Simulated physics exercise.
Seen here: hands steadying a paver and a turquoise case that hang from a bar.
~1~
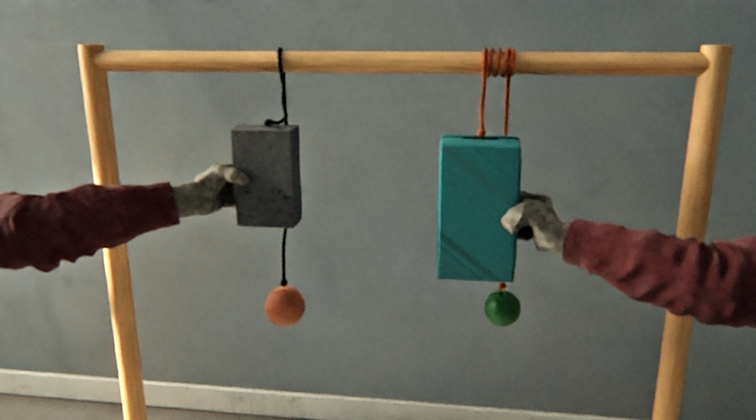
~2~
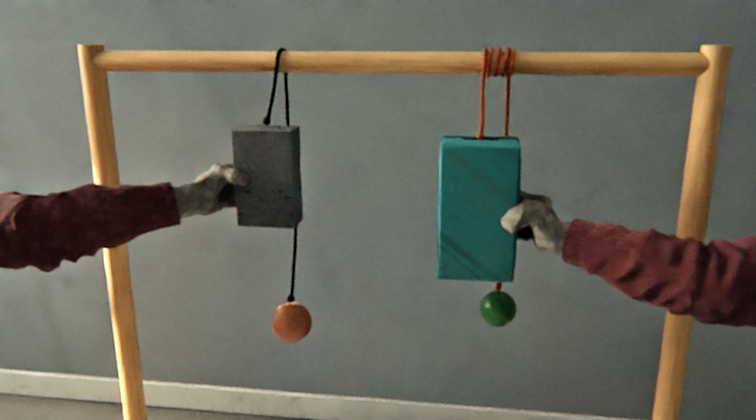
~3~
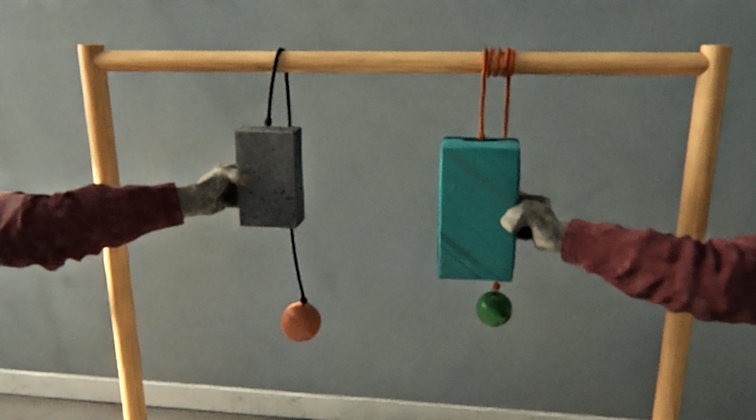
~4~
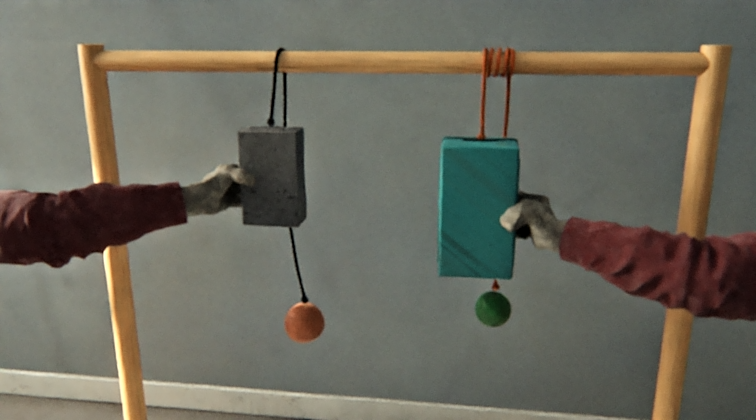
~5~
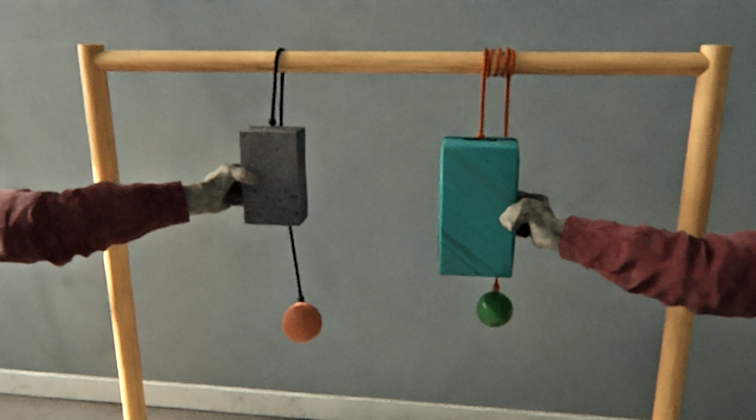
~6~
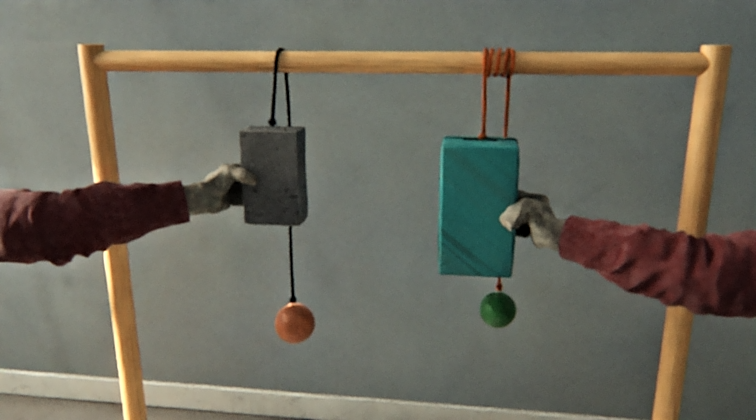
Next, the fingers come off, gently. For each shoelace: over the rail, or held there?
Most likely the paver will go down once released; most likely the turquoise case will stay aloft once released.
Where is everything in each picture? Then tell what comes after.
The first frame shows paver (268, 176); turquoise case (478, 207); left orange (285, 306); right apple (502, 308).
The second frame shows paver (268, 176); turquoise case (478, 208).
The third frame shows paver (270, 177); turquoise case (477, 208).
The fourth frame shows paver (273, 176); turquoise case (477, 207).
The fifth frame shows paver (274, 176); turquoise case (477, 206).
The sixth frame shows paver (275, 176); turquoise case (477, 206); left shoelace only laid over the rail; right shoelace wound several times round the rail.
Then, 0.38 s later than the last view, paver dropping near (285, 328); turquoise case in the air near (479, 211).
Then, 0.68 s later than the last view, paver on the floor; turquoise case in the air near (479, 210).
Finally, paver on the floor; turquoise case in the air near (480, 210). The paver runs down to the floor and the turquoise case is held.
